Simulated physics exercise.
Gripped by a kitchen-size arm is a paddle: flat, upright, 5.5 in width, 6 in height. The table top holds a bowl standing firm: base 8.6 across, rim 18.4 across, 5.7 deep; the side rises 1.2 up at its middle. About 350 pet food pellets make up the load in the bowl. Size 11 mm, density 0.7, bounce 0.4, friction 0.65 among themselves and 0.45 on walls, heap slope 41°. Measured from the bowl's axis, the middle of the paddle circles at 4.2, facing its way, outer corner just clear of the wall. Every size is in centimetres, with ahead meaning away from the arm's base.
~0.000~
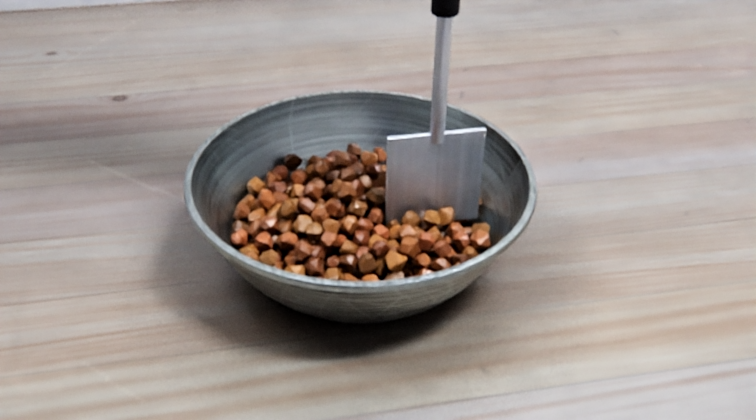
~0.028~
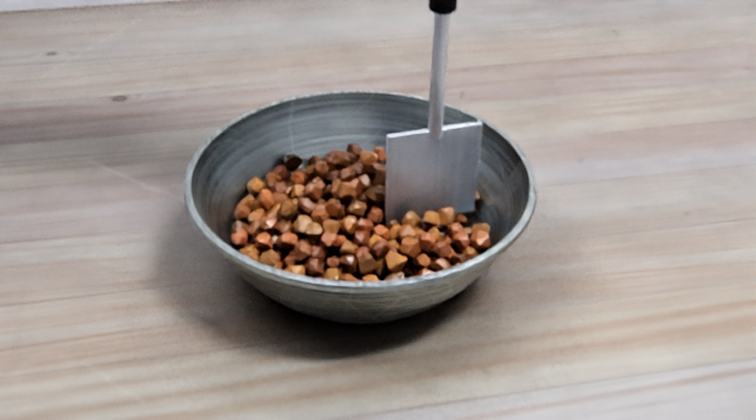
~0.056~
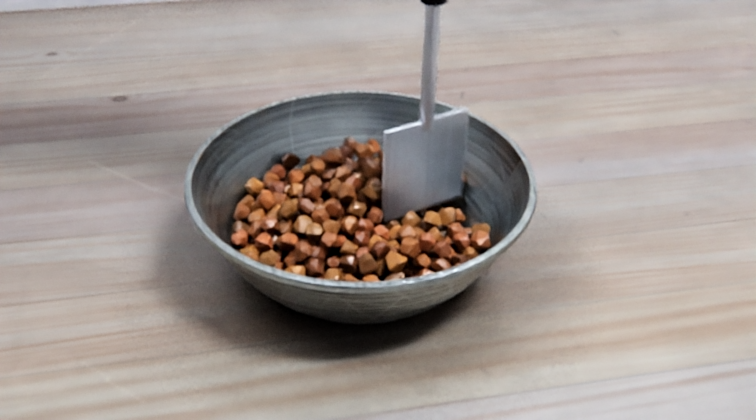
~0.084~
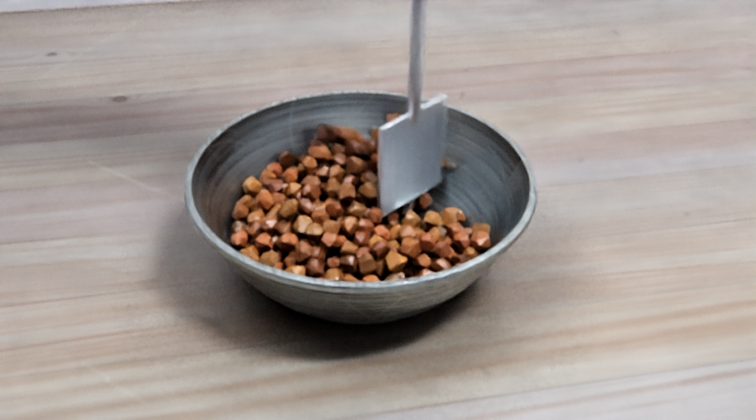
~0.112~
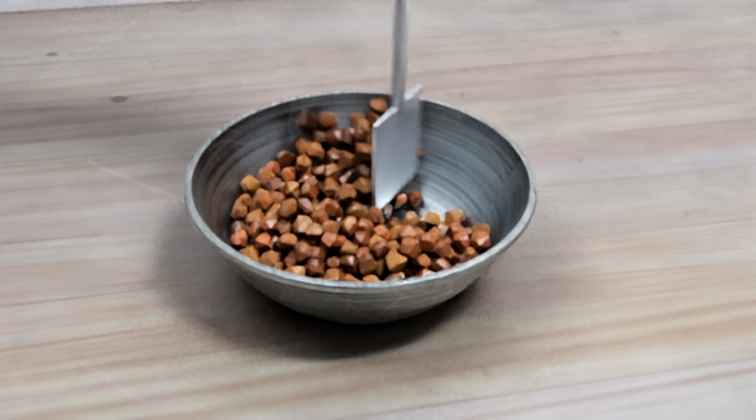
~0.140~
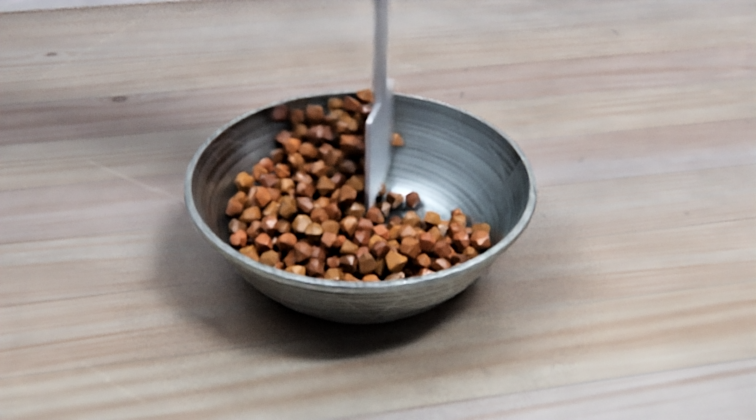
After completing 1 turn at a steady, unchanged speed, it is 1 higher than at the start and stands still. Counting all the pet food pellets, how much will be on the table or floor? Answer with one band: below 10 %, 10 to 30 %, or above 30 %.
10 to 30 %.
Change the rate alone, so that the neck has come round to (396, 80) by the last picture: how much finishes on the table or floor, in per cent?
Roughly 10 percent of it.
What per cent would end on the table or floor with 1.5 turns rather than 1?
Close to 25 in a hundred.
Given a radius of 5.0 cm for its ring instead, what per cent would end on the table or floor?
That would come to roughly 10 percent.
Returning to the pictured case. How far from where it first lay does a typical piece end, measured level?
Roughly 8 cm.
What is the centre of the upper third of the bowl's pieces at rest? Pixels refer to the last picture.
Roughly pixel (426, 174).
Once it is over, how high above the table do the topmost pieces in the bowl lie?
6.0 cm or so.
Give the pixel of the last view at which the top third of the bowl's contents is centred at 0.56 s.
Roughly pixel (461, 219).
By 0.35 s, 179° round, highest piece 8 above the table; 340 in the bowl, 7 on the table or floor, 7 in flight or on the tool.
By 0.56 s, 292° round, highest piece 8 above the table; 309 in the bowl, 36 on the table or floor, 9 in flight or on the tool.
By 0.87 s, 0° round, highest piece 6 above the table; 293 in the bowl, 61 on the table or floor.
By 1.57 s, 0° round, highest piece 6 above the table; 293 in the bowl, 61 on the table or floor.
Final count, 293 in the bowl, 61 on the table or floor. That is 17 % on the table or floor.
